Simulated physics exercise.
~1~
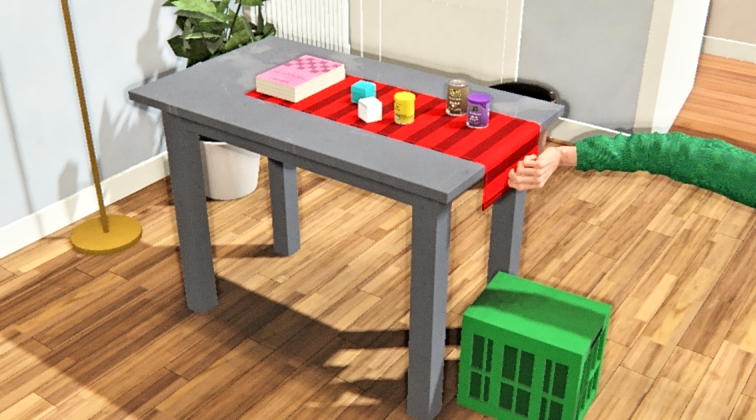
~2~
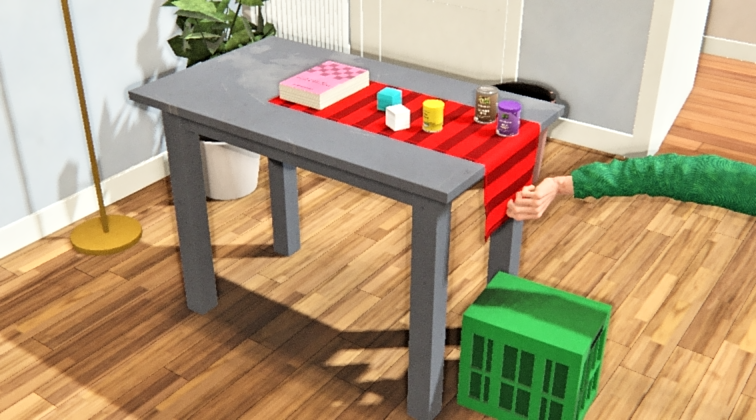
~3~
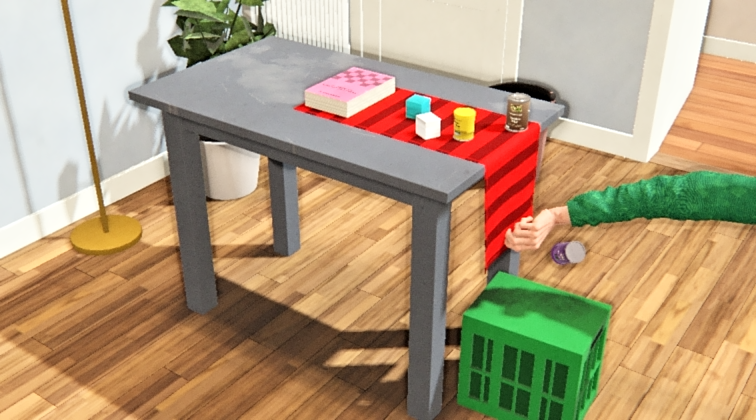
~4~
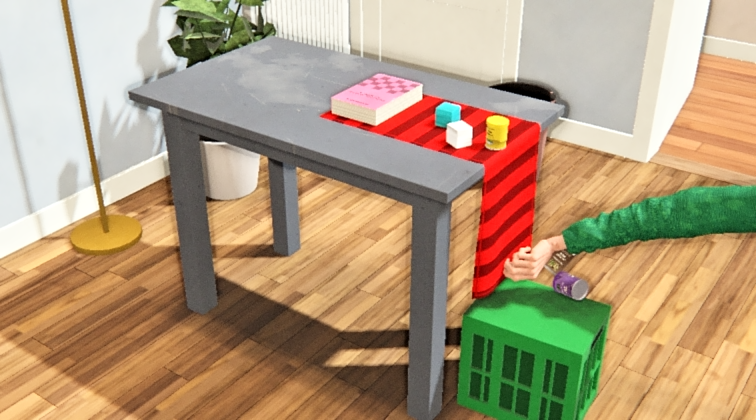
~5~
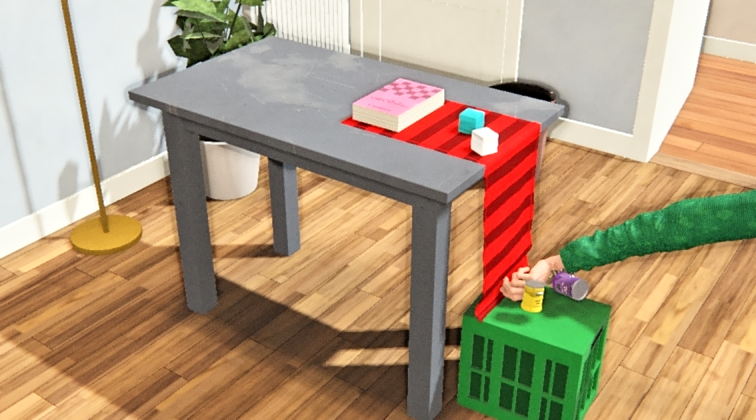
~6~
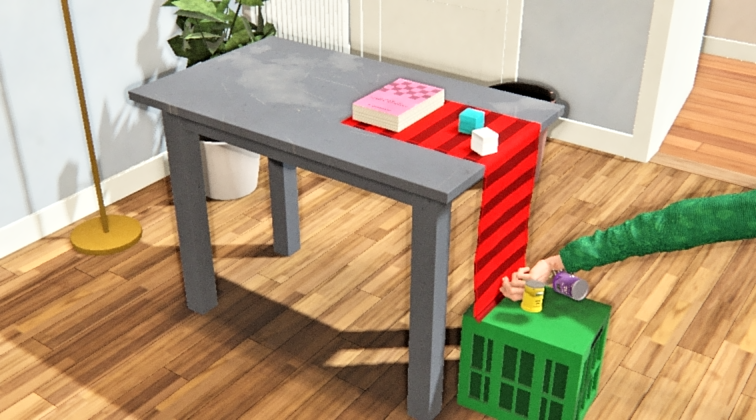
On a gray table, a hand pulls a red scarf down, and three cans fall.
